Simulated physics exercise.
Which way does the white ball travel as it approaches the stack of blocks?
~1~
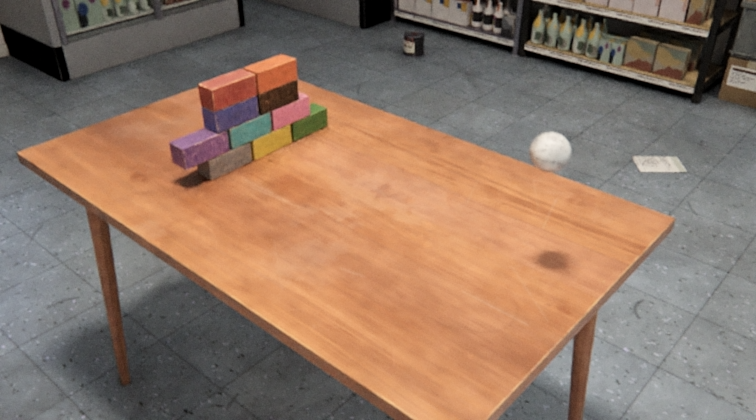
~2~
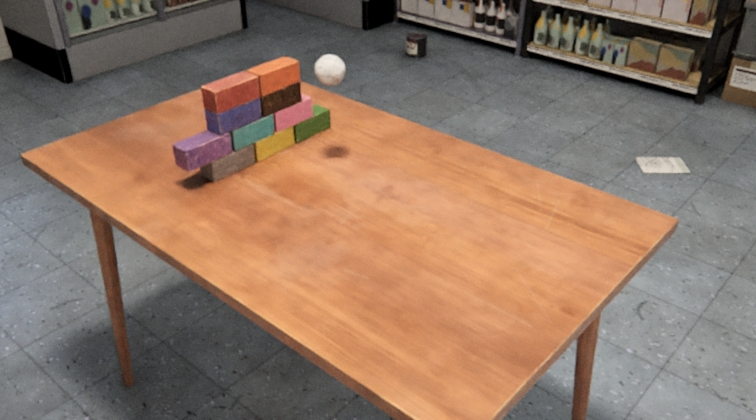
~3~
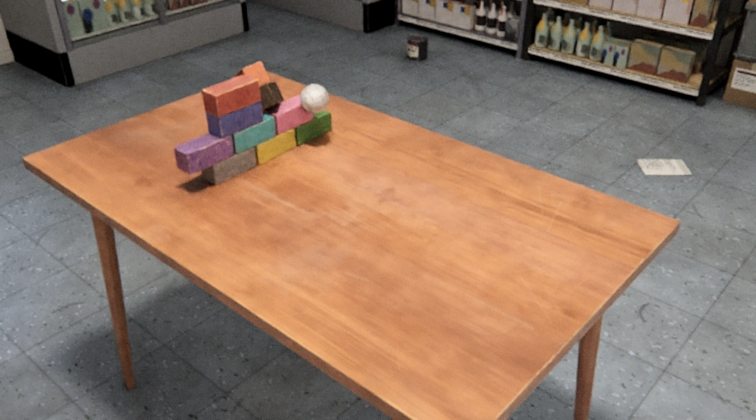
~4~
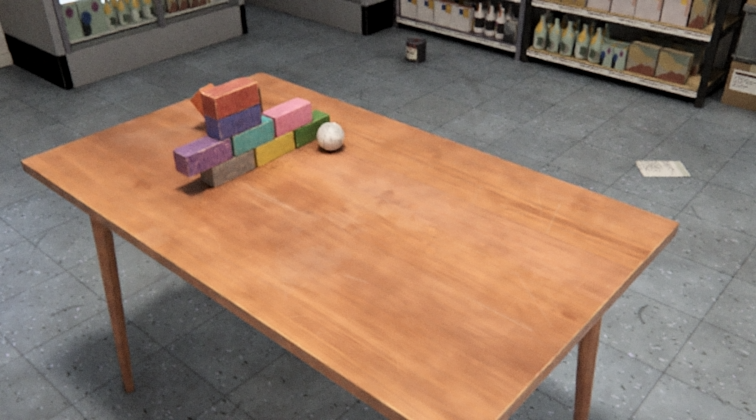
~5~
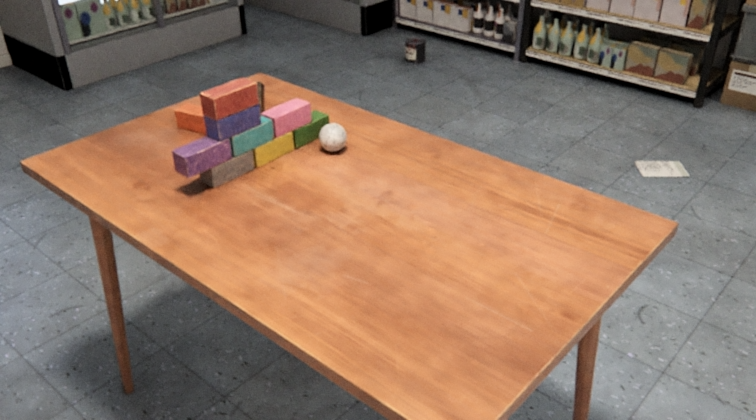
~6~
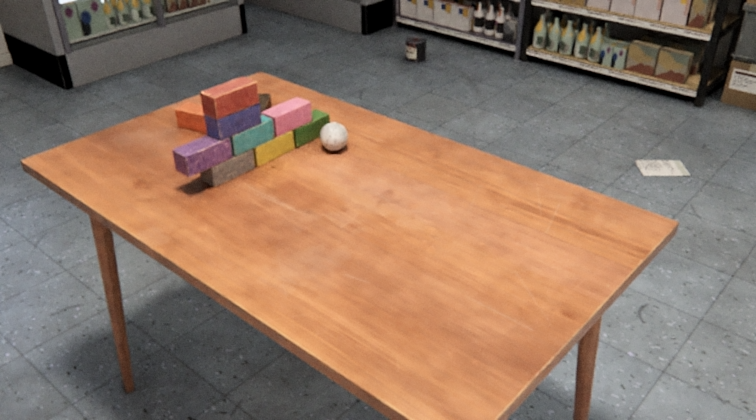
The white ball travels to the left as it approaches the stack of blocks.
